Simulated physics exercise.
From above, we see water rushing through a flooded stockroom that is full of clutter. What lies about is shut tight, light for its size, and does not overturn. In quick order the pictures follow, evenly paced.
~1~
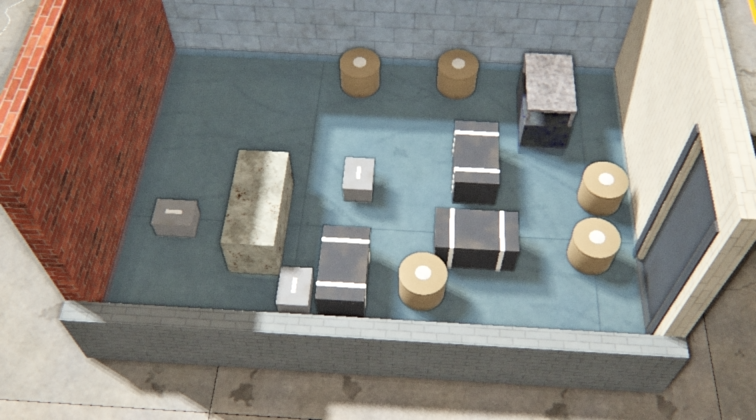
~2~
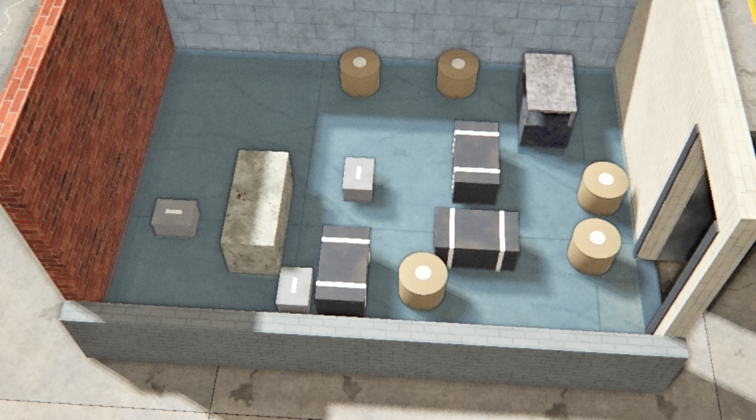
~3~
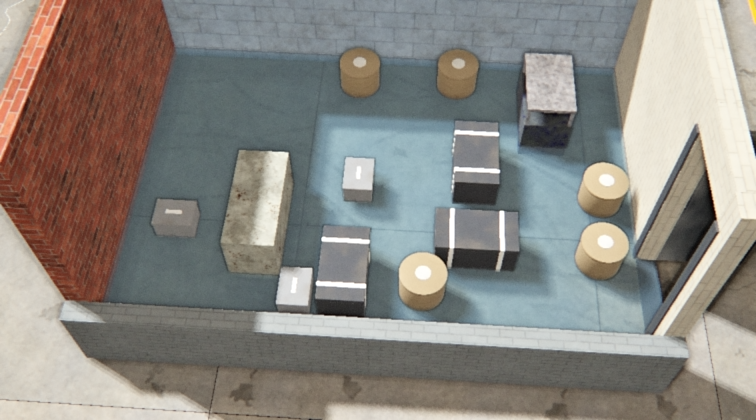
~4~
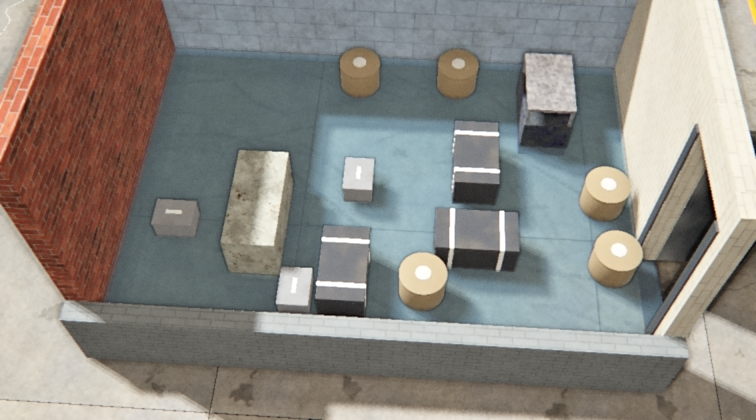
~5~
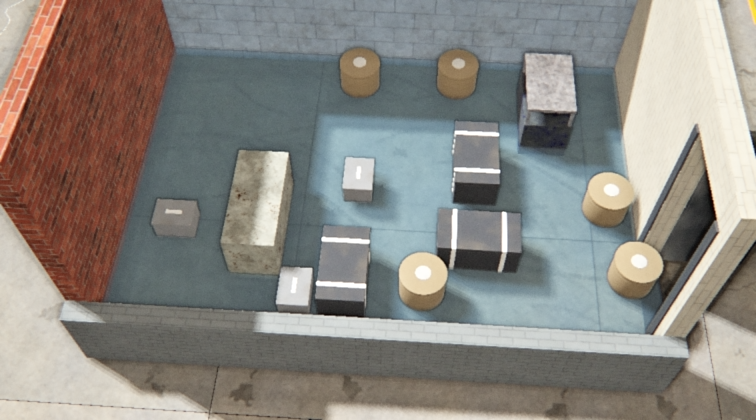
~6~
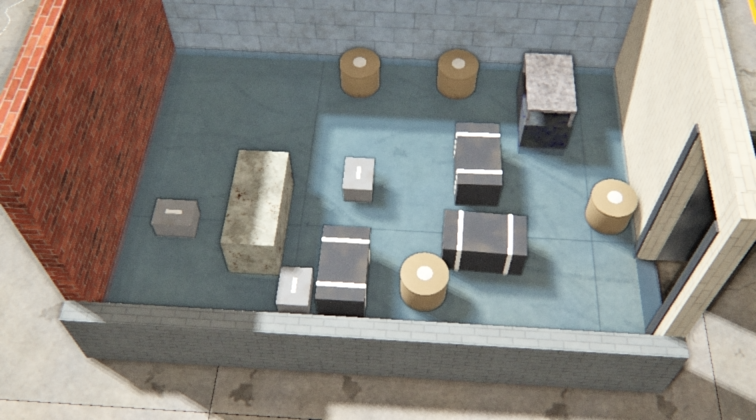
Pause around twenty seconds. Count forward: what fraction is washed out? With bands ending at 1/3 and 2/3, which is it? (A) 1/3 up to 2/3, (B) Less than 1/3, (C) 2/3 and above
A, 1/3 up to 2/3.
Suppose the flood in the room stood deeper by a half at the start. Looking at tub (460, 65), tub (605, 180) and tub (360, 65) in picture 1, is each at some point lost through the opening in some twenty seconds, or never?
Well, in turn they're not removed, removed and not removed.
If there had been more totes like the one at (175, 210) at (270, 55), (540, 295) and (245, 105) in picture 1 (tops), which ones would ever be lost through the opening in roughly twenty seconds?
Copy by copy, in the order given: Not carried off, swept away, not carried off.
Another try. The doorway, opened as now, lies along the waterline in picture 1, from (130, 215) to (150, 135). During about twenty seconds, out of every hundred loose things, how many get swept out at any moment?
My figure is 40 in a hundred.
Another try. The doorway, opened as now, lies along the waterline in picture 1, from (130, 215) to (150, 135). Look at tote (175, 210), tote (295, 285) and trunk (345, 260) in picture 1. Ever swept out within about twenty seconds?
Following that order: Escaped; escaped; remains behind.
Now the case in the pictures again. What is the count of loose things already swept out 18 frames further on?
3.
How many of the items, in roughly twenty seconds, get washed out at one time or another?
5 in total.
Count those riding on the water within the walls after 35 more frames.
6 in all.
A moment on, 1 of 11 are out; 10 afloat.
Next, 3 of 11 are out; 8 afloat.
Later, 5 of 11 are out; 6 afloat.
In the end, 5 of 11 are out; 6 afloat.
